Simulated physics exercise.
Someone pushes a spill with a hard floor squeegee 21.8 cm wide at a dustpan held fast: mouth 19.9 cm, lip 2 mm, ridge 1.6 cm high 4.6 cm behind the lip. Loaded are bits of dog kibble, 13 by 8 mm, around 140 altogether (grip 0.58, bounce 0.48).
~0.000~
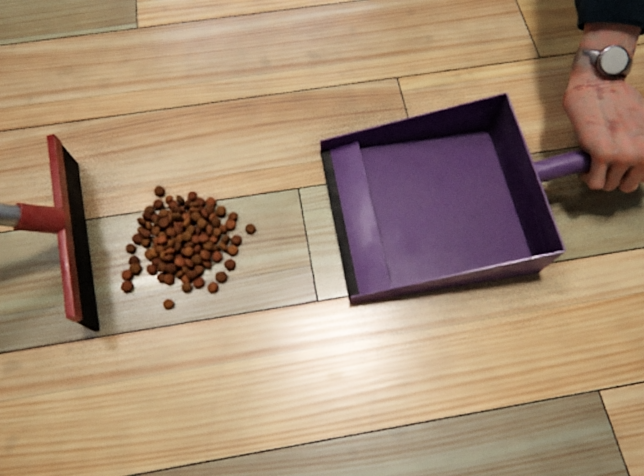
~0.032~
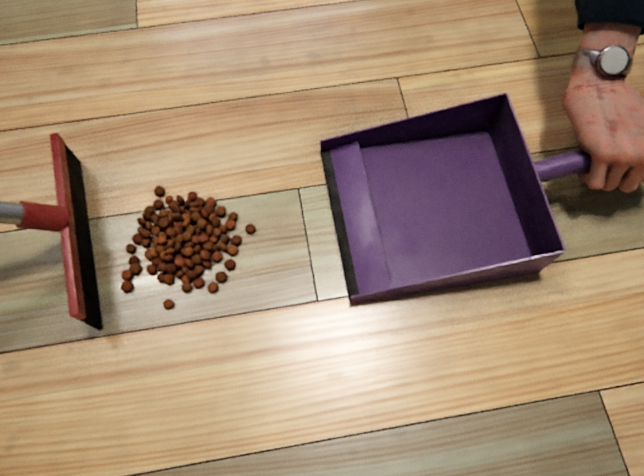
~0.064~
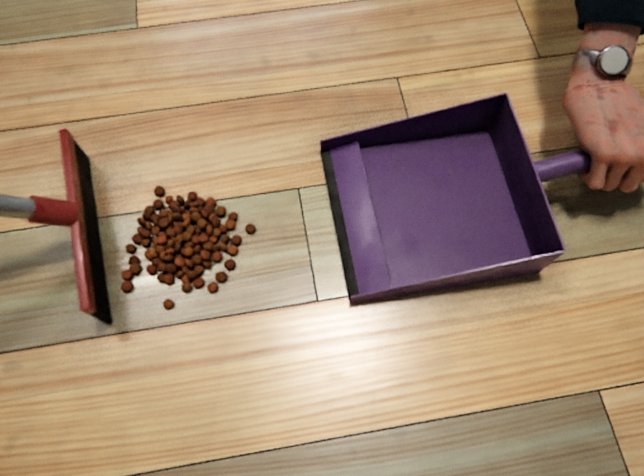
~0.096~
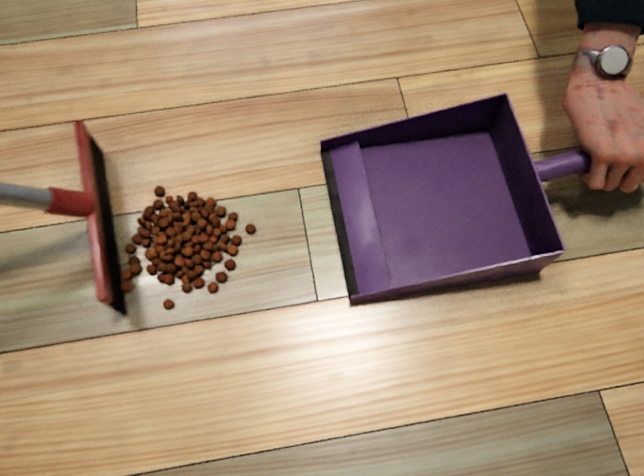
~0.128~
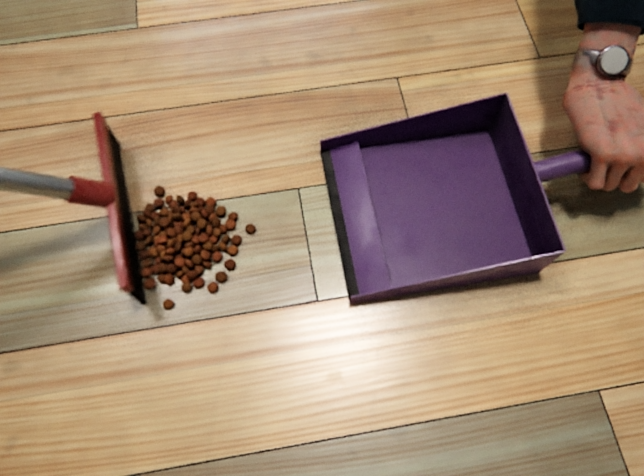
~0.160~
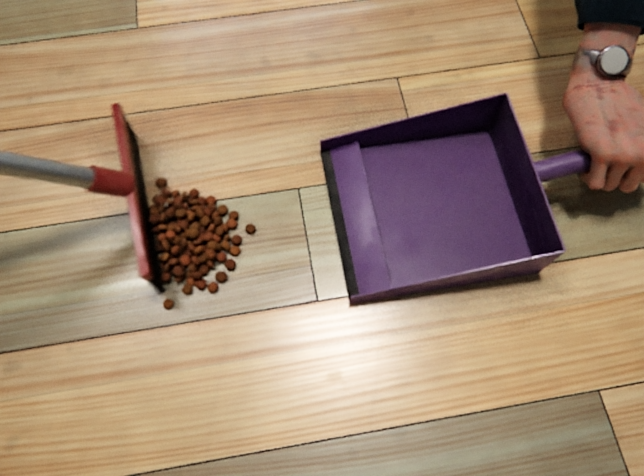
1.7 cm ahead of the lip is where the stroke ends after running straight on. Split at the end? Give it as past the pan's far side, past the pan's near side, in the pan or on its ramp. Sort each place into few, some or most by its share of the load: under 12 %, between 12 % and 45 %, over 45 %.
Shares: Far side: Some; near side: Few; pan: Some.
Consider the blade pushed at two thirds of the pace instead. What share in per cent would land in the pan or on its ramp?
Roughly 20 in a hundred.
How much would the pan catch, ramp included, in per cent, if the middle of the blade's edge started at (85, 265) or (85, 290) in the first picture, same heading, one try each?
Close to 30 in a hundred, then close to 30 in a hundred.
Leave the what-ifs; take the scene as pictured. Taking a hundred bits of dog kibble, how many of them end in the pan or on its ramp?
Around 30 in a hundred.
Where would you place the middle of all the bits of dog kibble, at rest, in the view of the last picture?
I'd say roughly (327, 174).
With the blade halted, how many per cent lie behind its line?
Near 25 percent, give or take.
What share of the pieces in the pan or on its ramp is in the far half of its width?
Estimate: Close to 90 %.
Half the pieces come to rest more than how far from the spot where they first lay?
Median: Approx. 20 cm.
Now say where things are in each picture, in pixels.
The first picture shows blade from (75, 316) to (56, 143), moved 0.0 cm, 0 of the pieces shifted so far; middle of the pieces at (185, 239); pan at (440, 207).
The second picture shows blade from (79, 314) to (59, 142), moved 0.4 cm, 0 of the pieces shifted so far; middle of the pieces at (185, 239).
The third picture shows blade from (89, 309) to (68, 137), moved 1.5 cm, 0 of the pieces shifted so far; middle of the pieces at (185, 239).
The fourth picture shows blade from (106, 299) to (83, 130), moved 3.3 cm, 0 of the pieces shifted so far; middle of the pieces at (185, 239).
The fifth picture shows blade from (127, 287) to (101, 121), moved 5.6 cm, 10 of the pieces shifted so far; middle of the pieces at (185, 239).
The sixth picture shows blade from (147, 275) to (119, 112), moved 7.9 cm, 107 of the pieces shifted so far; middle of the pieces at (188, 234); pan at (440, 207). Its pace works out near 0.72 m/s, heading 23 degrees away from the viewer's side.
After 0.31 s, middle of the blade 12 cm from the lip; 0 % over the lip, far side 10 %, near side 0 %.
After 0.41 s, middle of the blade 6 cm from the lip; 0 % over the lip, far side 25 %, near side 0 %.
After 0.65 s, middle of the blade 3 cm from the lip; 30 % over the lip, far side 30 %, near side 0 %.
At rest (1.3 s), far side 30 %, near side 0 %, pan 30 %, in front of the lip or behind the blade 40 %.
